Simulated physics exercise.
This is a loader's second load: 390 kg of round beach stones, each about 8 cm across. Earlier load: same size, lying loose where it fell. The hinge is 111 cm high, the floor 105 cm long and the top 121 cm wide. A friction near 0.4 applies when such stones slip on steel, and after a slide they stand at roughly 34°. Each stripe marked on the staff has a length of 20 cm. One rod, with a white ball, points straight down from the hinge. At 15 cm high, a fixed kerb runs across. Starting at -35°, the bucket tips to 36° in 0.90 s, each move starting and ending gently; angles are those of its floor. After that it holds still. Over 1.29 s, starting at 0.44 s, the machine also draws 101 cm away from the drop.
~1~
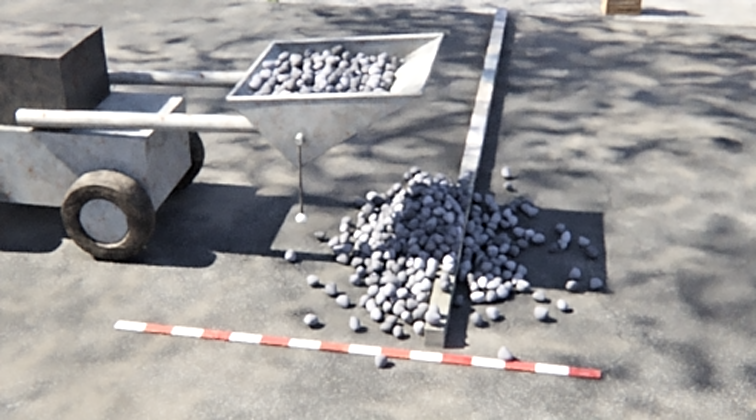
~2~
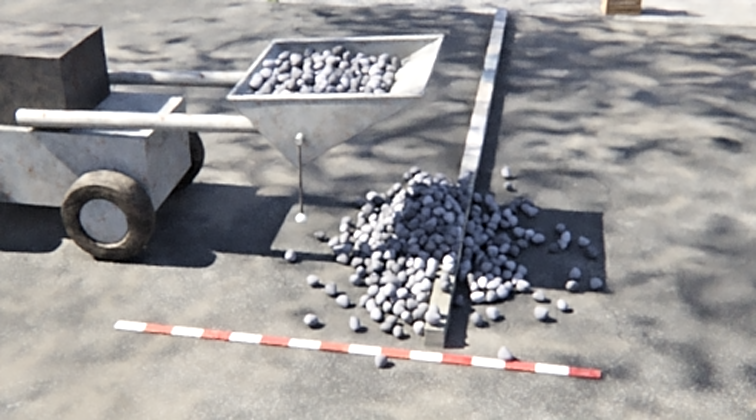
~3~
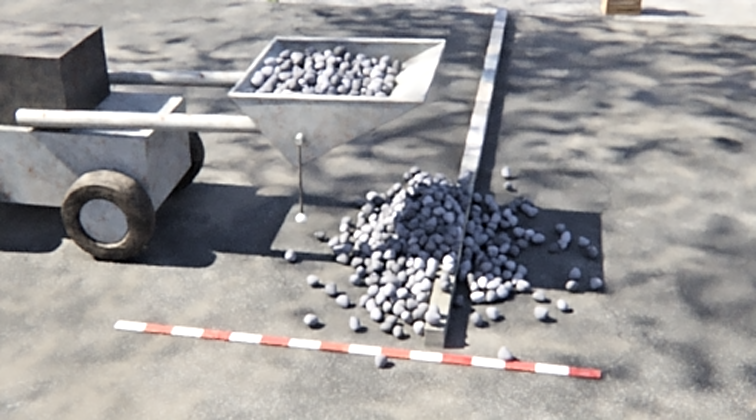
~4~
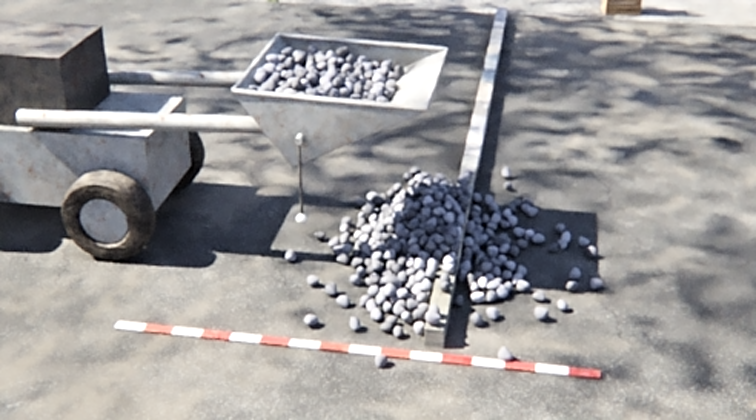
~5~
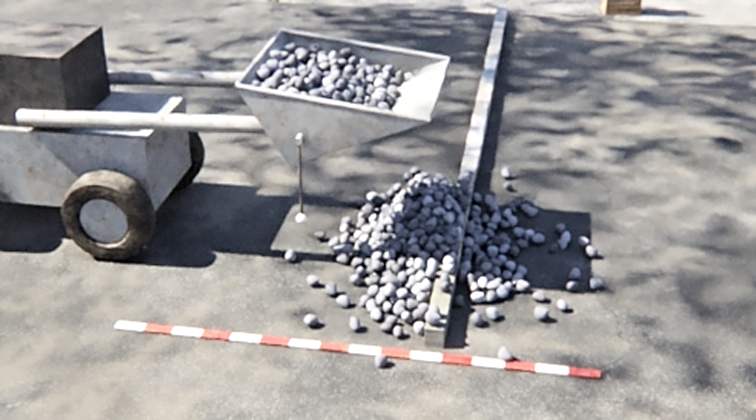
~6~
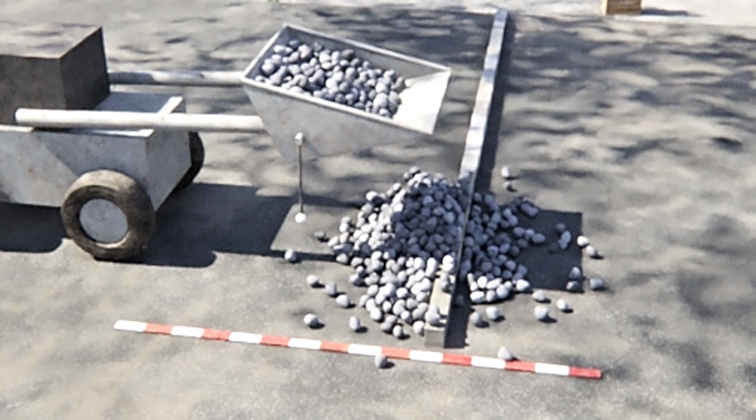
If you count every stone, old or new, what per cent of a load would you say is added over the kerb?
I would say about 1 per cent.
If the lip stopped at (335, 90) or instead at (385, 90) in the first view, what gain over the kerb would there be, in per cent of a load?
Close to 0 per cent, followed by close to 0 per cent.
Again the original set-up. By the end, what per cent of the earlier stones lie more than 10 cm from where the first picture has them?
Some 5 percent, give or take.
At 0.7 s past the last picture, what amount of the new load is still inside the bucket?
Roughly 55 per cent is still inside.
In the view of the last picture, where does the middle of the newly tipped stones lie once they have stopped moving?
The middle lies near (360, 227) in the last picture.
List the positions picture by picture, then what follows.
The first picture shows lip at (422, 94), floor tilted -35°, highest stones at (338, 61). The earlier load is highest near (439, 208), 27 cm above ground level, 83 % on this side of the kerb, 17 % over the kerb.
The second picture shows lip at (422, 96), floor tilted -34°, highest stones at (329, 60).
In the third picture, the bucket is at -32°, its lip at (424, 101); the top of the load is at (309, 60).
In the fourth picture, the bucket is at -28°, its lip at (427, 110); the top of the load is at (299, 60).
In the fifth picture, the bucket is at -23°, its lip at (430, 121); the top of the load is at (298, 56).
The sixth picture shows lip at (432, 134), floor tilted -17°, highest stones at (295, 54).
Then, 0.4 s after the last picture the floor is at 25°; in per cent of one load, 100 in the bucket, 83 on this side of the kerb, 17 over the kerb; the foremost stones are at (576, 265).
Then, 0.7 s after the last picture the floor is at 36°; in per cent of one load, 55 in the bucket, 128 on this side of the kerb, 17 over the kerb; the foremost stones are at (576, 265).
Then, 1.9 s after the last picture the floor is at 36°; in per cent of one load, 0 in the bucket, 182 on this side of the kerb, 18 over the kerb; the foremost stones are at (576, 265).
Then, 4.6 s after the last picture the floor is at 36°; in per cent of one load, 0 in the bucket, 182 on this side of the kerb, 18 over the kerb; the foremost stones are at (576, 265). Net gain over the kerb, 1.
